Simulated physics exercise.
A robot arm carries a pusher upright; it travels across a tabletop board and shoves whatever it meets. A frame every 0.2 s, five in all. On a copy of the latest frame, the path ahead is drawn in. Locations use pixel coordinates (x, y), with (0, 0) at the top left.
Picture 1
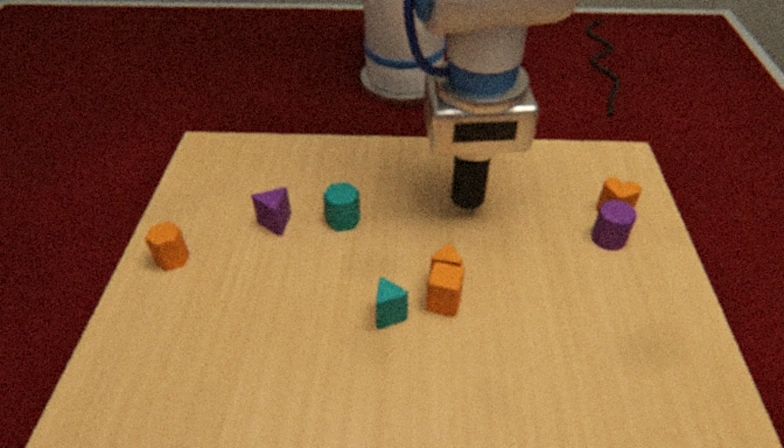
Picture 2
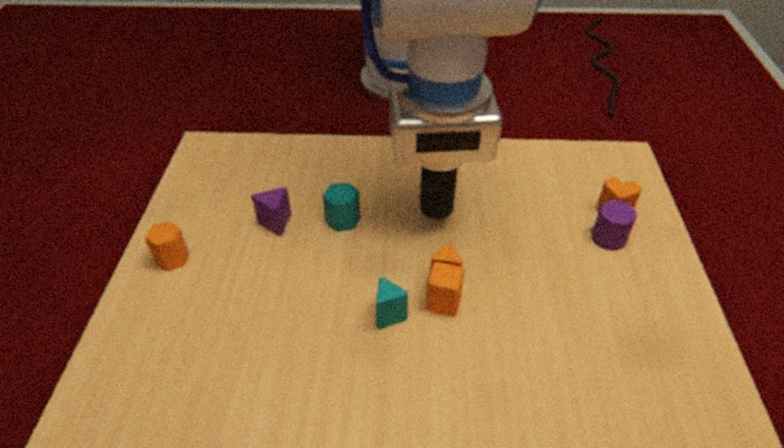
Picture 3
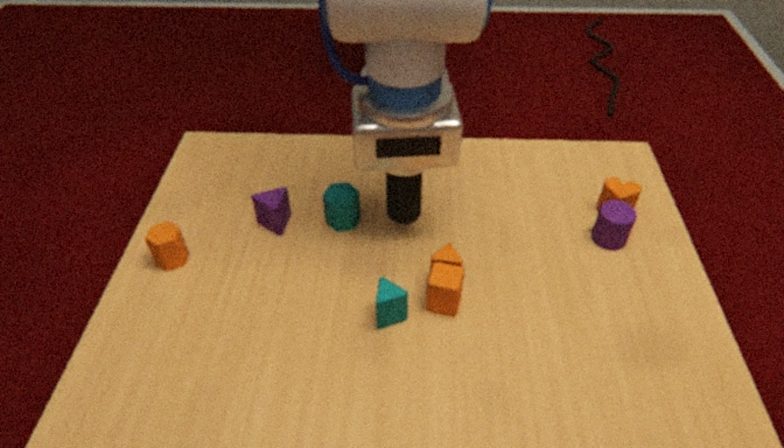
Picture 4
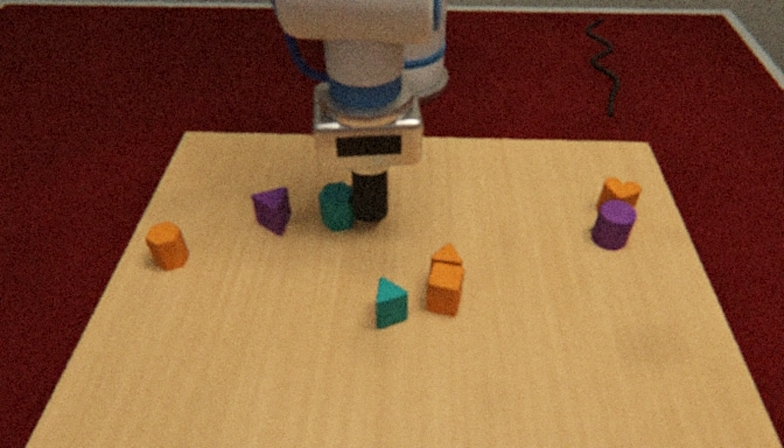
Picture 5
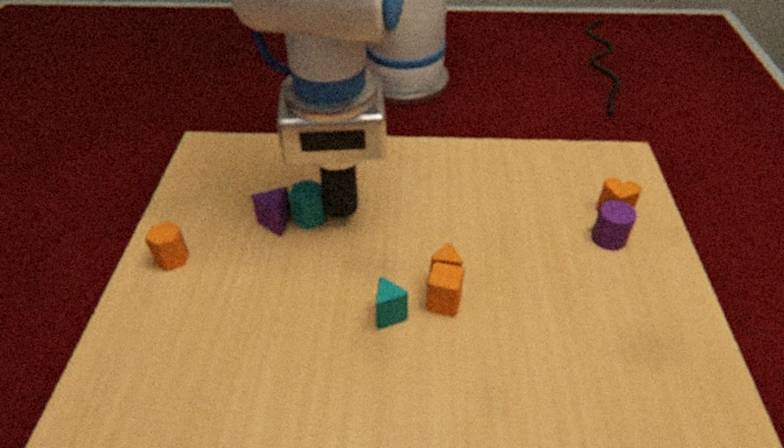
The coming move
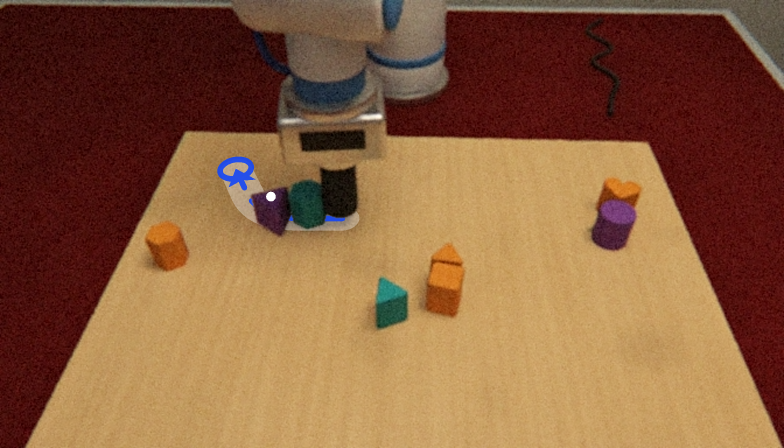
A light wooden table on a dark red floor is seen from above and in front by a camera that stays still. An orange block, a purple triangular block and a turquoise block sit on the left, orange blocks and a turquoise triangular one near the middle, and an orange heart and purple cylinder on the right. A robot arm sweeps its black tip leftward, then pushes the upper turquoise block left, up close beside the purple triangular block.
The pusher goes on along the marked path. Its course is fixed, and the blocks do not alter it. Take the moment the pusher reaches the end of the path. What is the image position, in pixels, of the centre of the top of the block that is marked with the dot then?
Top centre: (211, 202).
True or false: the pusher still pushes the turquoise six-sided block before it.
False.
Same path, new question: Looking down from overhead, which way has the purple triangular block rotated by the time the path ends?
Counterclockwise from above.
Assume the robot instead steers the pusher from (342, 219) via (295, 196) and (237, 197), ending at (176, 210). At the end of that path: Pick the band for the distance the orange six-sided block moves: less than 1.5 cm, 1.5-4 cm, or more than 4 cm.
Up to 1.5 cm.
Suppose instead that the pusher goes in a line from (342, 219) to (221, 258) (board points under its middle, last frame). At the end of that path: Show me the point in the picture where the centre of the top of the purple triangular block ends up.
Just about (240, 194).
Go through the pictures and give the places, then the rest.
The first frame shows pusher's lower end at (468, 198); purple triangular block at (271, 197); turquoise six-sided block at (341, 192).
The second frame shows pusher at (437, 208); blocks still.
The third frame shows pusher at (404, 213); blocks still.
The fourth frame shows pusher at (371, 211); turquoise six-sided block at (337, 192).
The fifth frame shows pusher at (341, 207); purple triangular block at (271, 197); turquoise six-sided block at (306, 190).
Drawn move, from (342, 219) via (288, 218) and (250, 199), ending at (236, 169); the dot is on the purple triangular block.
On the path given first. One third of the way, pusher at (284, 206); purple triangular block at (226, 200), turned 60° anticlockwise; turquoise six-sided block at (249, 187).
Two thirds of the way, pusher at (247, 186); purple triangular block at (211, 202), turned 80° anticlockwise; turquoise six-sided block at (211, 181), turned 35° anticlockwise.
At the end, pusher at (233, 157); purple triangular block at (211, 202), turned 80° anticlockwise; turquoise six-sided block at (210, 181), turned 35° anticlockwise.
